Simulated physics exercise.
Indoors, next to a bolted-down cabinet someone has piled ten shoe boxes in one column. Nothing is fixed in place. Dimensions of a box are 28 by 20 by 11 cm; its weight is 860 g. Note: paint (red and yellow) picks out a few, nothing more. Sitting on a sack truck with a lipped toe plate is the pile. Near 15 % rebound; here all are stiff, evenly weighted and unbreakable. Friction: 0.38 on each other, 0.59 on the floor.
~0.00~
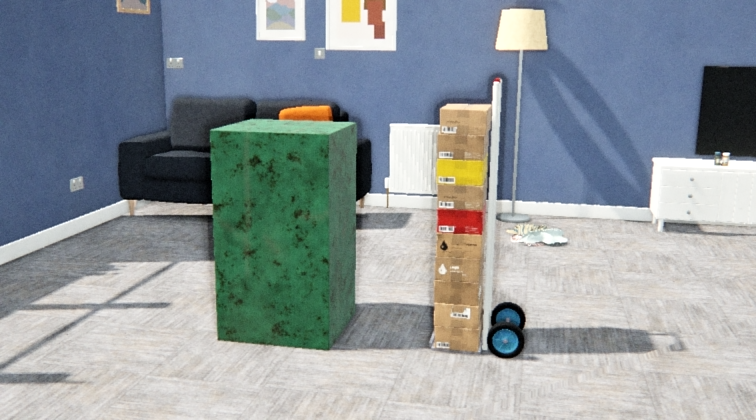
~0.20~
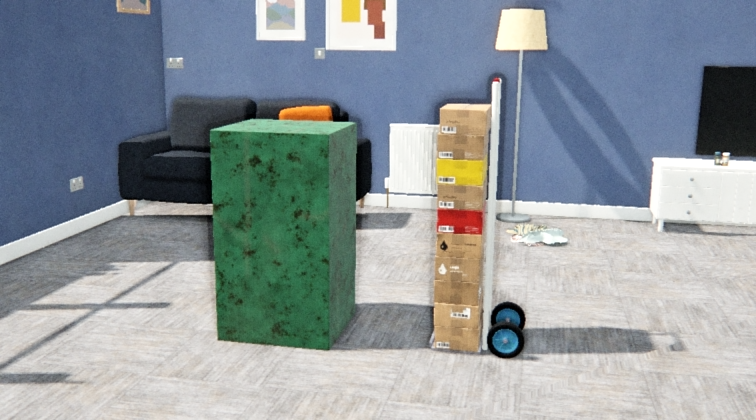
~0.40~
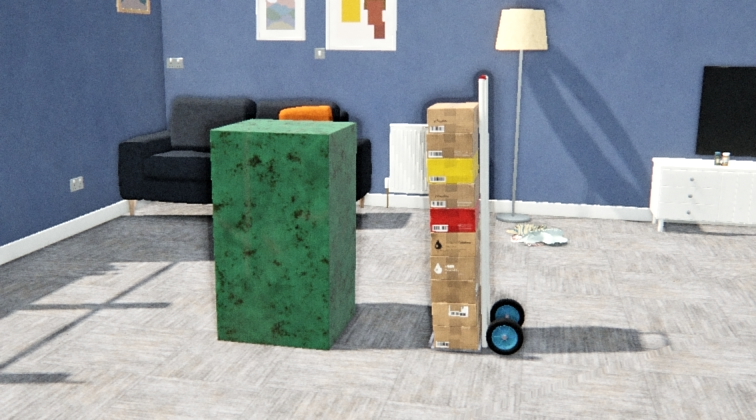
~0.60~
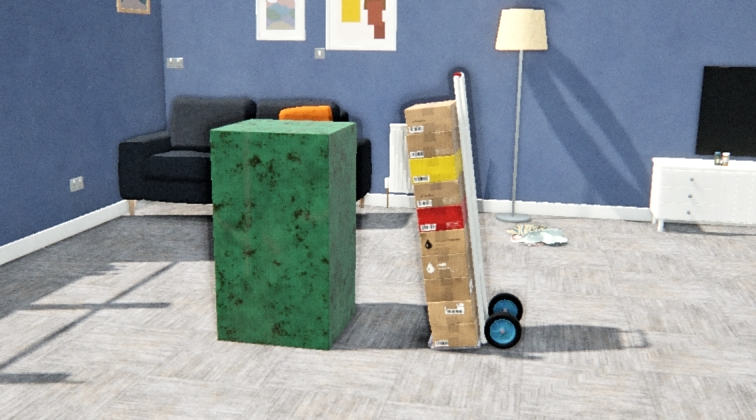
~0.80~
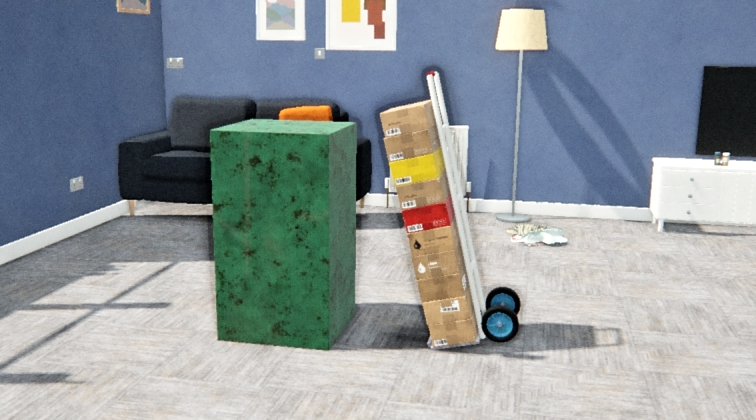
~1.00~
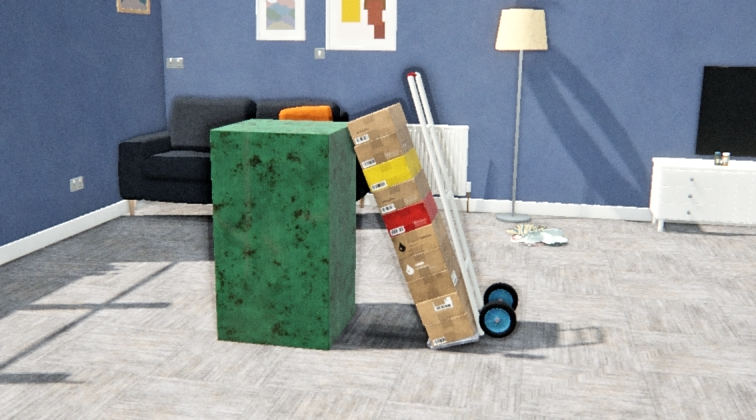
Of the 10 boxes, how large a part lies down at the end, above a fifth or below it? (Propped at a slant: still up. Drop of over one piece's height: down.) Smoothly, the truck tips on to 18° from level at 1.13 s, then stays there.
The downed tally sits beneath one in five.
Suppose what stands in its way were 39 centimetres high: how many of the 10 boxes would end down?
The count would be 7.
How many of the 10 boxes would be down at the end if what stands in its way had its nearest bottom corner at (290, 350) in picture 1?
In that setup, 5.
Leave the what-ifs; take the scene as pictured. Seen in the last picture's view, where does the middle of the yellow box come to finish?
At about (367, 178).
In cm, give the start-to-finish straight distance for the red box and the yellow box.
Result: Red at 35 cm, yellow at 45 cm.
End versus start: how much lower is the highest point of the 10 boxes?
I'd say it's about 0 cm lower than before.
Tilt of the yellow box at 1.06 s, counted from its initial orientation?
Angle at that time, about 25 degrees.
After 1.06 s, none of the 10 boxes down, 10 disturbed; red box leaning 25°; yellow box leaning 25°, 36 mm lower.
After 1.18 s, none of the 10 boxes down, 10 disturbed; red box leaning 31°, 35 mm lower; yellow box leaning 31°, 7 cm lower.
At rest (2.2 s), none of the 10 boxes down, 10 disturbed; red box leaning 32°, 44 mm lower; yellow box leaning 32°, 7 cm lower. That is 0 per cent. As the last picture would show them, middles, red box near (387, 220), yellow box near (367, 178).
